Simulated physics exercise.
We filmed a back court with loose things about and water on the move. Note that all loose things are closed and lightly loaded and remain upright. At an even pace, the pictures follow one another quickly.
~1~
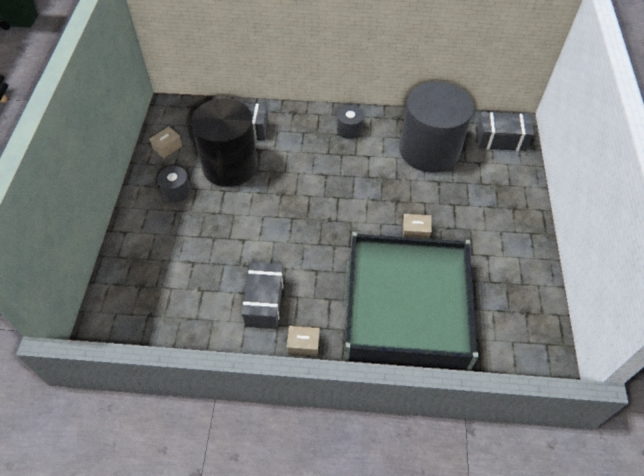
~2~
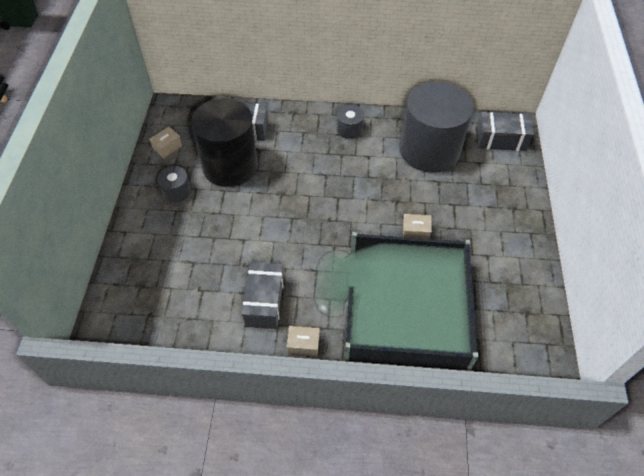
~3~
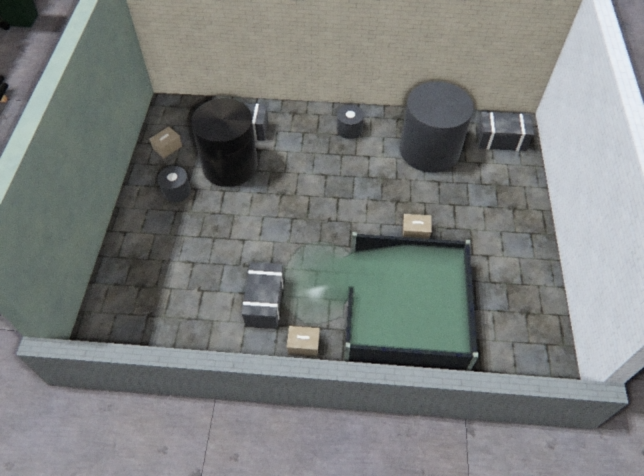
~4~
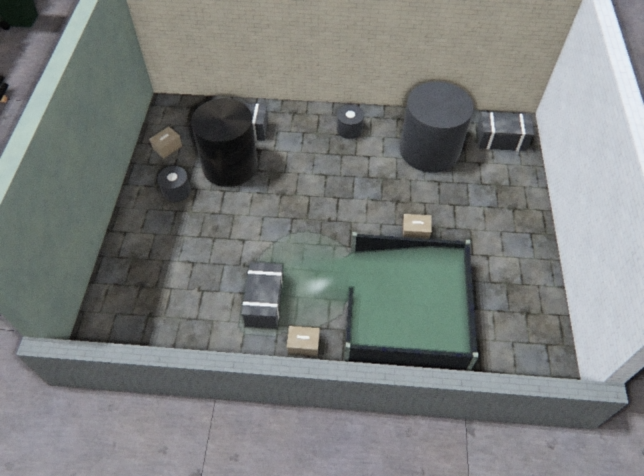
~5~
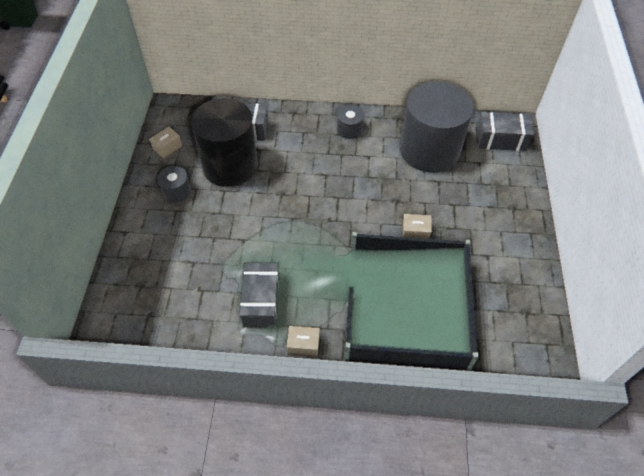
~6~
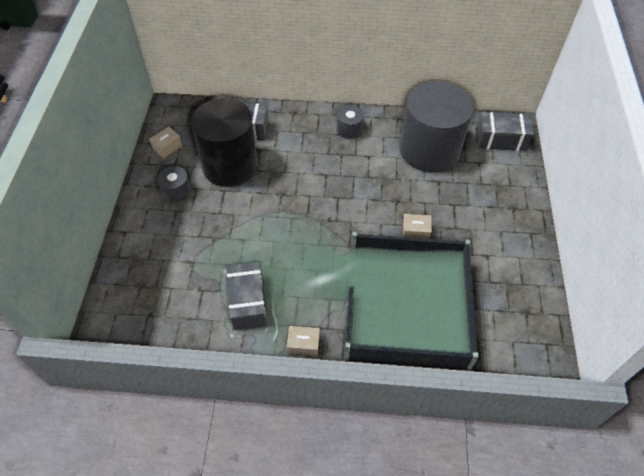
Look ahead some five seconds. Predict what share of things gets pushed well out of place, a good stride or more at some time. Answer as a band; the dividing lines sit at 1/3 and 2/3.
1/3 to 2/3.
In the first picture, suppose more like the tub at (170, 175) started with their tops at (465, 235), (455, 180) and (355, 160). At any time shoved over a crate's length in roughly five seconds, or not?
Copy one: Barely shifts; copy two: Barely shifts; copy three: Barely shifts.
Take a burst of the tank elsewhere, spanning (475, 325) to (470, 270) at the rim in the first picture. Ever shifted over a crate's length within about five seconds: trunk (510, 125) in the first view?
My take: It got there.
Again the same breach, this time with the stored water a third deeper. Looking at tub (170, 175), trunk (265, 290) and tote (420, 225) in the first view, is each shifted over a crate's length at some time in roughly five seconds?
Taking them as listed, the first reached the mark, the second reached the mark and the third stopped before it.
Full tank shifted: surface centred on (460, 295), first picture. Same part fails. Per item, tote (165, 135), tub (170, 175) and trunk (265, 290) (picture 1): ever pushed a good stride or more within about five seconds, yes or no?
Far enough, Far enough, Far enough.
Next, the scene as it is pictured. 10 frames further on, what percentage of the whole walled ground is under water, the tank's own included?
I'd call it close to 45 per cent.
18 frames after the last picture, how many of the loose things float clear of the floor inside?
The answer is 2.
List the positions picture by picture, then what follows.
The first frame shows a trunk at (263, 289) rests on the ground; a tote at (165, 137) rests on the ground; 0 of 8 have shifted.
The second frame shows a trunk at (263, 289), on the bottom; a tote at (165, 137), on the bottom; 0 of 8 have shifted.
The third frame shows a trunk at (263, 289), on the bottom; a tote at (165, 137) rests on the ground; 0 of 8 have shifted.
The fourth frame shows a trunk at (263, 289), on the bottom; a tote at (165, 137) rests on the ground; 0 of 8 have shifted.
The fifth frame shows a trunk at (260, 289) rests on the ground, close to its start; a tote at (165, 137), on the bottom; 0 of 8 have shifted.
The sixth frame shows a trunk at (245, 289), on the bottom, close to its start; a tote at (165, 137), on the bottom; 1 of 8 have shifted.
A moment on, 1 of 8 are well off their spots; 0 afloat.
Next, 2 of 8 are well off their spots; 1 afloat.
Later, 3 of 8 are well off their spots; 2 afloat.
In the end, 3 of 8 are well off their spots, and 3 have been at some point; 3 afloat.
